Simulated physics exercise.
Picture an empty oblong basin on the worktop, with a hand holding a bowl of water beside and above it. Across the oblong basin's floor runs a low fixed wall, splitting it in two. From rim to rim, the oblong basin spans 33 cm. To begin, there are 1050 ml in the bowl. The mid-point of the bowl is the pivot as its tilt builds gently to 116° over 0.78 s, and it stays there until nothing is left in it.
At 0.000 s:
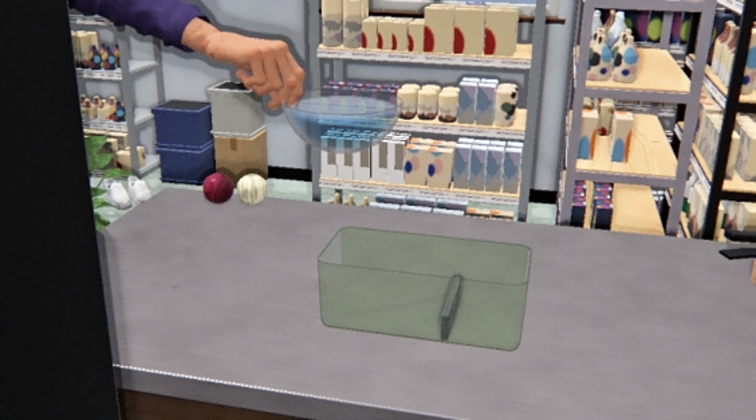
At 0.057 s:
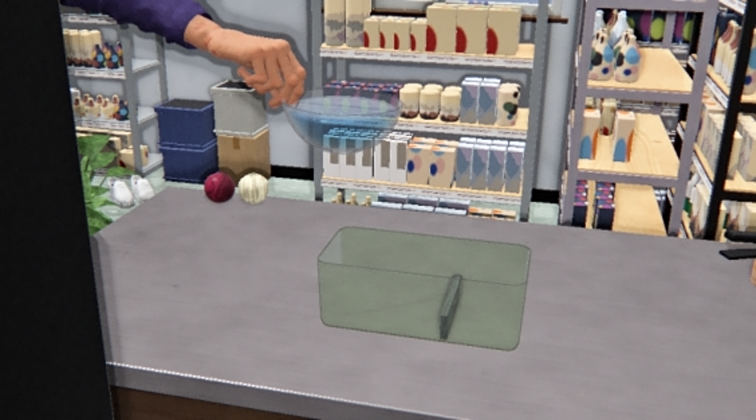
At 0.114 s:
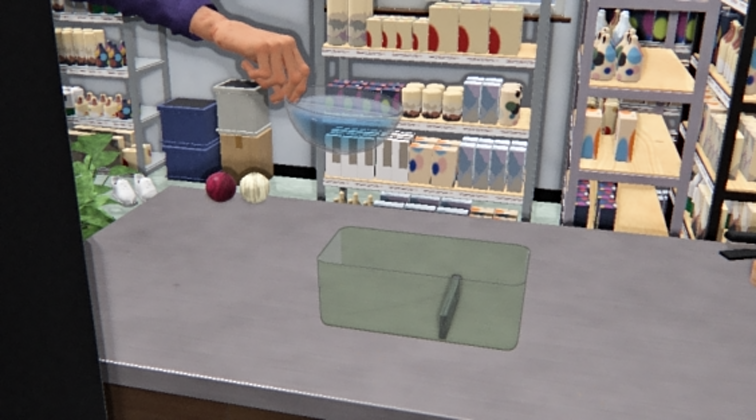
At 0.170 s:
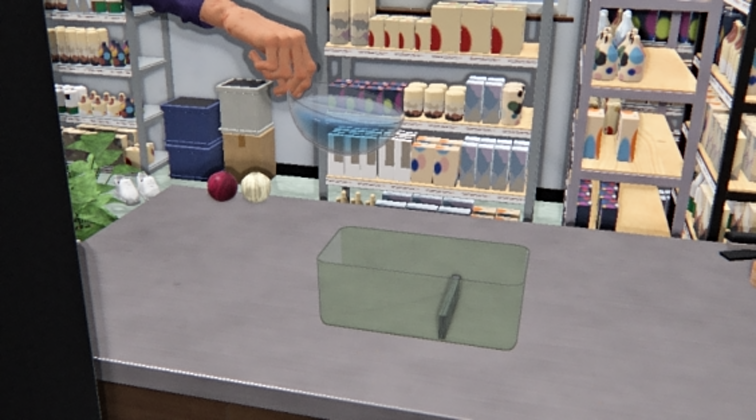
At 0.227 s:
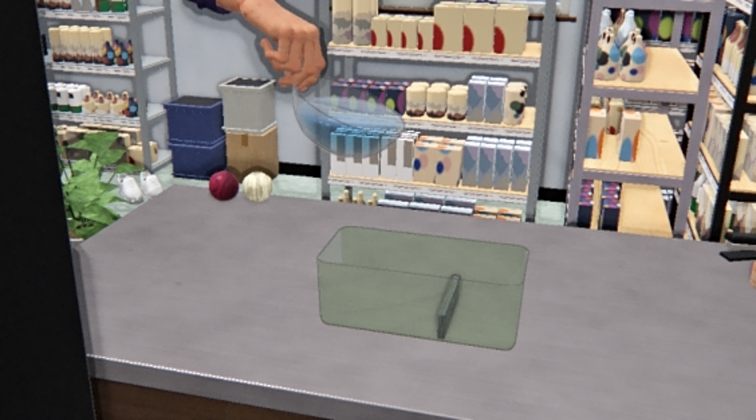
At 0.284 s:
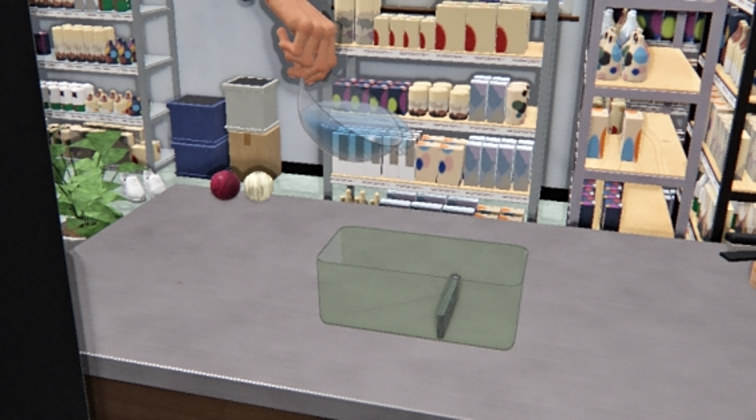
A hand holding a clear bowl of bluish water above a worktop gradually tilted it down to the right, while the empty, see-through green basin with a divider inside stayed still below.
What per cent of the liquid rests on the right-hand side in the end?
26 percent.
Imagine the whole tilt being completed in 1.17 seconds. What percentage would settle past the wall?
35 per cent.
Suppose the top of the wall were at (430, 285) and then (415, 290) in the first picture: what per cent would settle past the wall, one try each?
50 then 70 %.
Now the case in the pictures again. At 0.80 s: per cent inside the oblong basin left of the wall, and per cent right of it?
About 62 % left, 22 % right.
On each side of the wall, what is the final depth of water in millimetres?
Some 22 mm on the left and 18 mm on the right.
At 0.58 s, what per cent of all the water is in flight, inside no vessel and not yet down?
I'd put it at about 44 percent.
Then, 0.58 s in, the tilt is 99° and 4 per cent is still to pour, 26 is left of the wall and 24 right of it.
Then, 0.80 s in, the tilt is 116° and 0 per cent is still to pour, 62 is left of the wall and 22 right of it.
Then, 1.03 s in, the tilt is 116° and 0 per cent is still to pour, 64 is left of the wall and 26 right of it.
Then, 1.28 s in, the tilt is 116° and 0 per cent is still to pour, 64 is left of the wall and 26 right of it.
Finally, 64 per cent lies left of the wall, 26 right of it and 10 outside.
